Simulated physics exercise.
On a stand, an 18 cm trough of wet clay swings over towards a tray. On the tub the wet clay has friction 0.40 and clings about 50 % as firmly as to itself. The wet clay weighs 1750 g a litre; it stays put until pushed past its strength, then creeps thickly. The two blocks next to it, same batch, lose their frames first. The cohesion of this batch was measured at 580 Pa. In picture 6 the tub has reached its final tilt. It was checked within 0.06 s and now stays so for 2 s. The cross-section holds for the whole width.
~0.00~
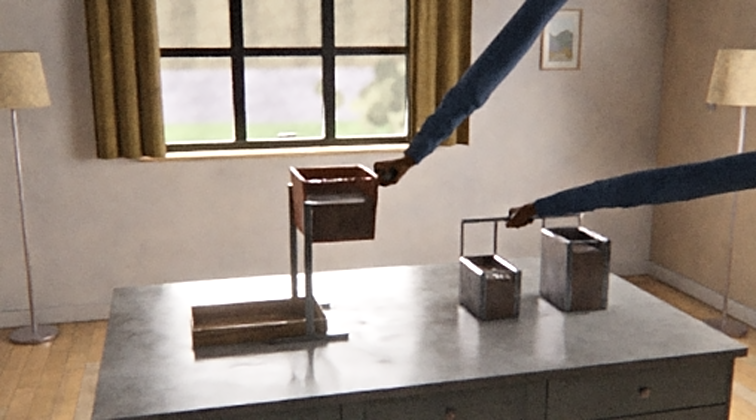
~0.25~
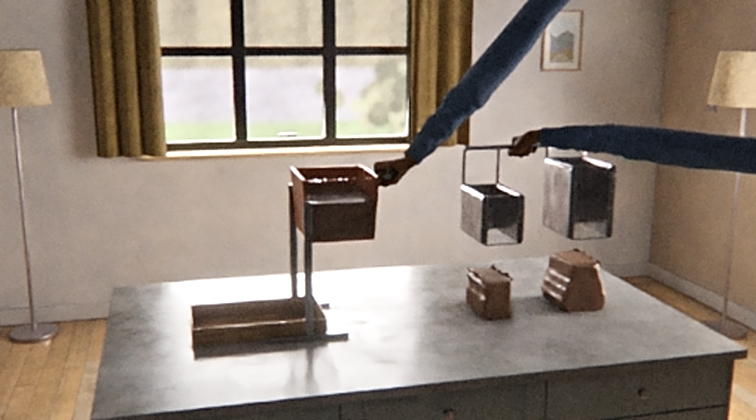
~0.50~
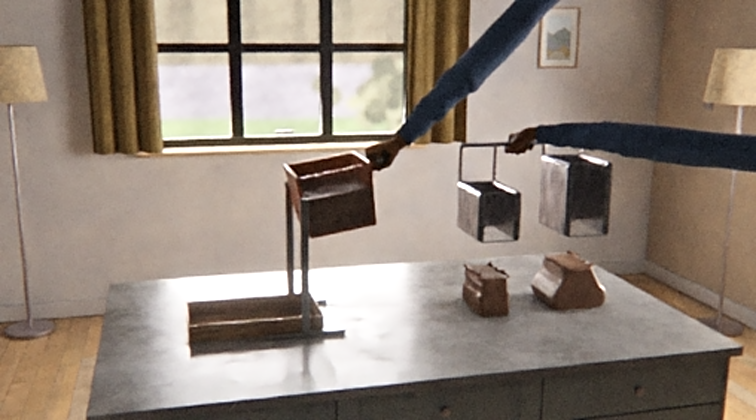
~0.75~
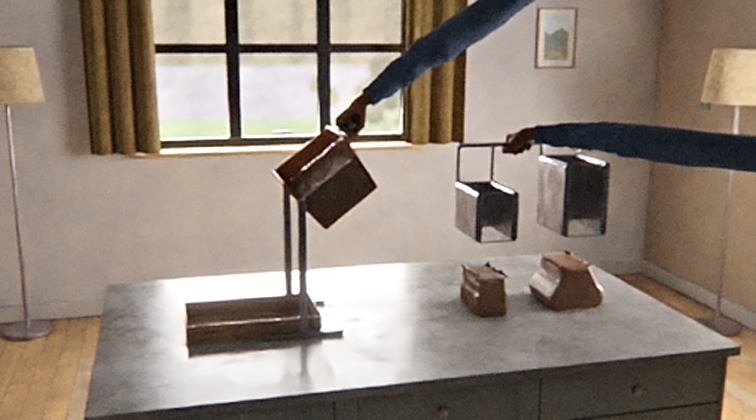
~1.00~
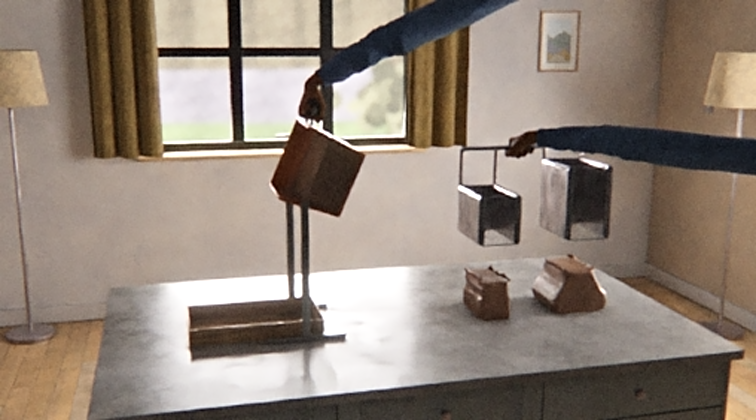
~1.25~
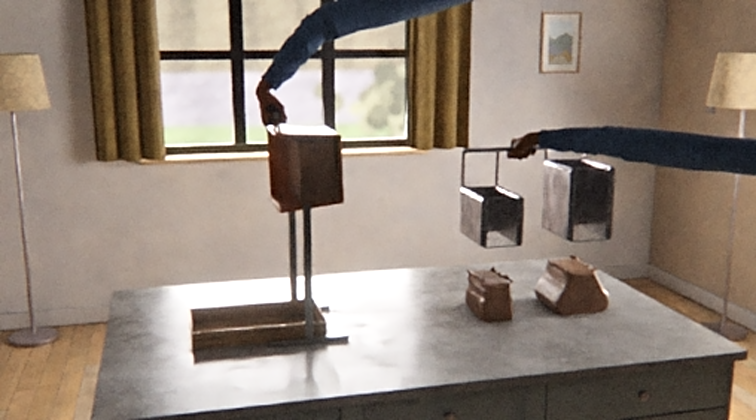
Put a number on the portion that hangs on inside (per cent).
About 58 %.
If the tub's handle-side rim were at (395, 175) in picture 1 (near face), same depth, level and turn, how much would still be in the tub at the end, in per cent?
Then about 50 %.
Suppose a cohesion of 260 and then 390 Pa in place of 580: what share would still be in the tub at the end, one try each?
In that order: 45 %, 50 %.
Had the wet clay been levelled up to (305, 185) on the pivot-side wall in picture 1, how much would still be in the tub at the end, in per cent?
Then about 35 %.
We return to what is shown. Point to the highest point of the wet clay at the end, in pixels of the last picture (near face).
Around (324, 173).
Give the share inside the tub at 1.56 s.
About 80 %.
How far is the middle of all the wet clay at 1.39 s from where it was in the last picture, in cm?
About 4 cm.
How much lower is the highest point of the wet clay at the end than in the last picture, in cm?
About 9 cm.
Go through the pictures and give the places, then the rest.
Handle-side rim at (376, 178), tilt 0 degrees; highest point of the wet clay at (367, 201); test blocks 13 cm, 20 cm high (left to right), in the first frame.
Handle-side rim at (377, 178), tilt 0 degrees; highest point of the wet clay at (367, 201); test blocks 13 cm, 16 cm high (left to right), in the second frame.
Handle-side rim at (369, 164), tilt 9 degrees; highest point of the wet clay at (366, 188); test blocks 13 cm, 14 cm high (left to right), in the third frame.
Handle-side rim at (342, 137), tilt 37 degrees; highest point of the wet clay at (352, 160); test blocks 13 cm, 14 cm high (left to right), in the fourth frame.
Handle-side rim at (309, 129), tilt 66 degrees; highest point of the wet clay at (329, 142); test blocks 13 cm, 14 cm high (left to right), in the fifth frame.
Handle-side rim at (277, 137), tilt 92 degrees; highest point of the wet clay at (334, 141); test blocks 13 cm, 14 cm high (left to right), in the sixth frame.
By 1.39 s, the tub is at 92 degrees and holds 100 %.
By 1.56 s, the tub is at 92 degrees and holds 81 %.
By 1.73 s, the tub is at 92 degrees and holds 58 %.
By 1.90 s, the tub is at 92 degrees and holds 58 %.
By 3.25 s, at the end, the tub is at 92 degrees and holds 58 %.
